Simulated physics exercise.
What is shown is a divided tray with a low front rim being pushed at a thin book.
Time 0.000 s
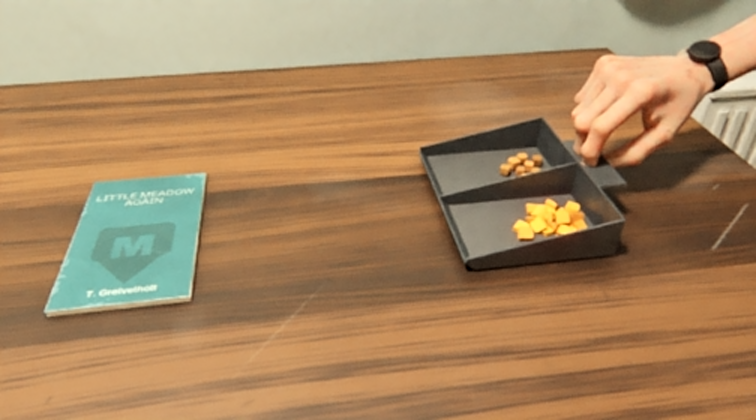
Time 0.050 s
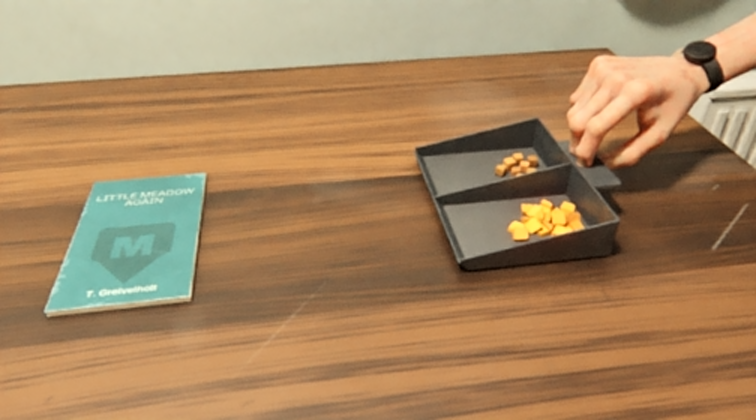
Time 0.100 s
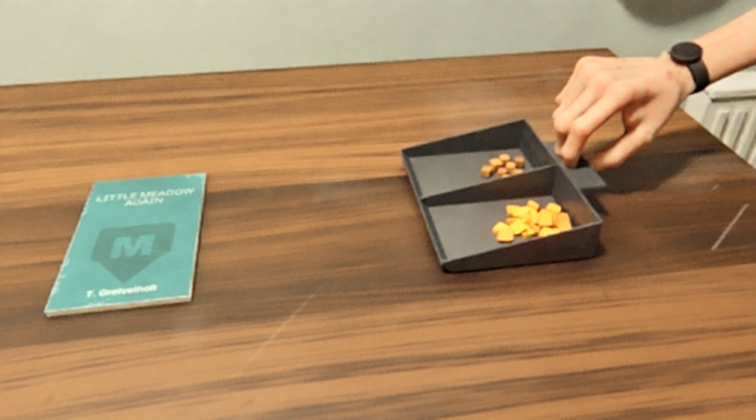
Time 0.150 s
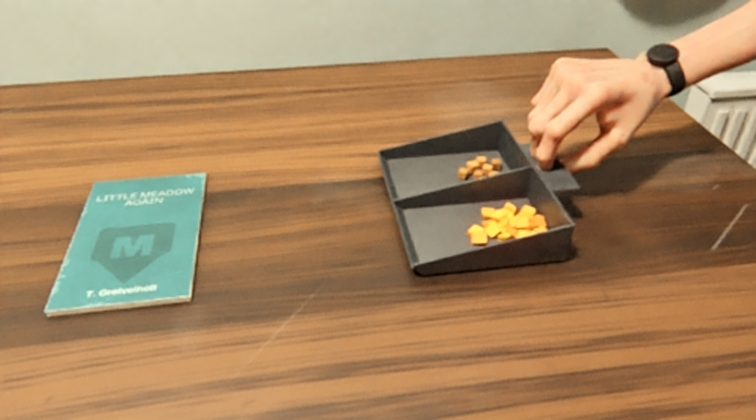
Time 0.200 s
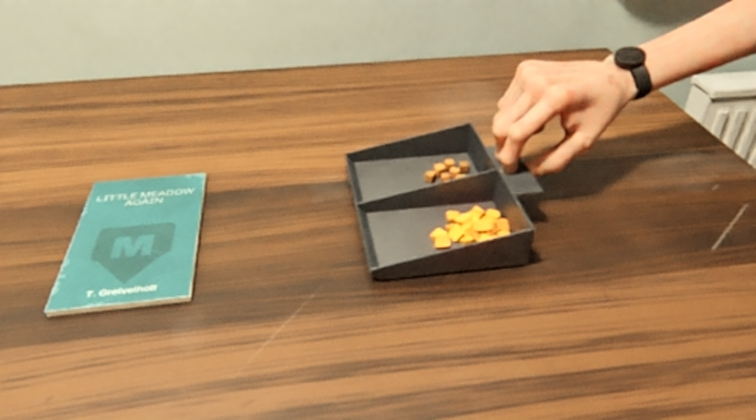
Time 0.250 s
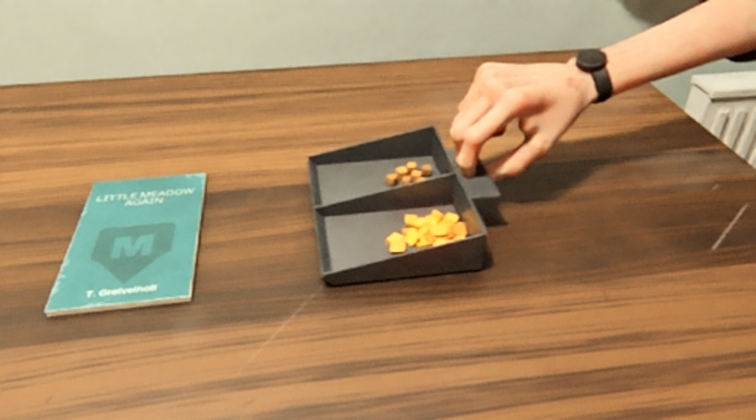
Divided dark tray holding orange and brown pieces sliding left across a wooden table toward a thin teal book, pushed by a hand.
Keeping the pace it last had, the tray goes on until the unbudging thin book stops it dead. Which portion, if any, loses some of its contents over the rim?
Near portion: Loses none; far portion: Loses none.
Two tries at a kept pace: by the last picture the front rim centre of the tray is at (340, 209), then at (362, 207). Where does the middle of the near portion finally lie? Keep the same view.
(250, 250), then (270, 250).
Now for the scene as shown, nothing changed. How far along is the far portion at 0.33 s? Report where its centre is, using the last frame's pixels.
Around (348, 183).
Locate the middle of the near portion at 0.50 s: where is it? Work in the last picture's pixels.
About (241, 252).
By 0.33 s, tray still sliding, front rim near (254, 217); near portion all inside; far portion all inside.
By 0.50 s, tray stopped at the thin book; near portion all inside, moved towards the front rim; far portion all inside, moved towards the front rim.
When it is over (0.9 s), tray stopped at the thin book; near portion all inside, moved towards the front rim; far portion all inside, moved towards the front rim.
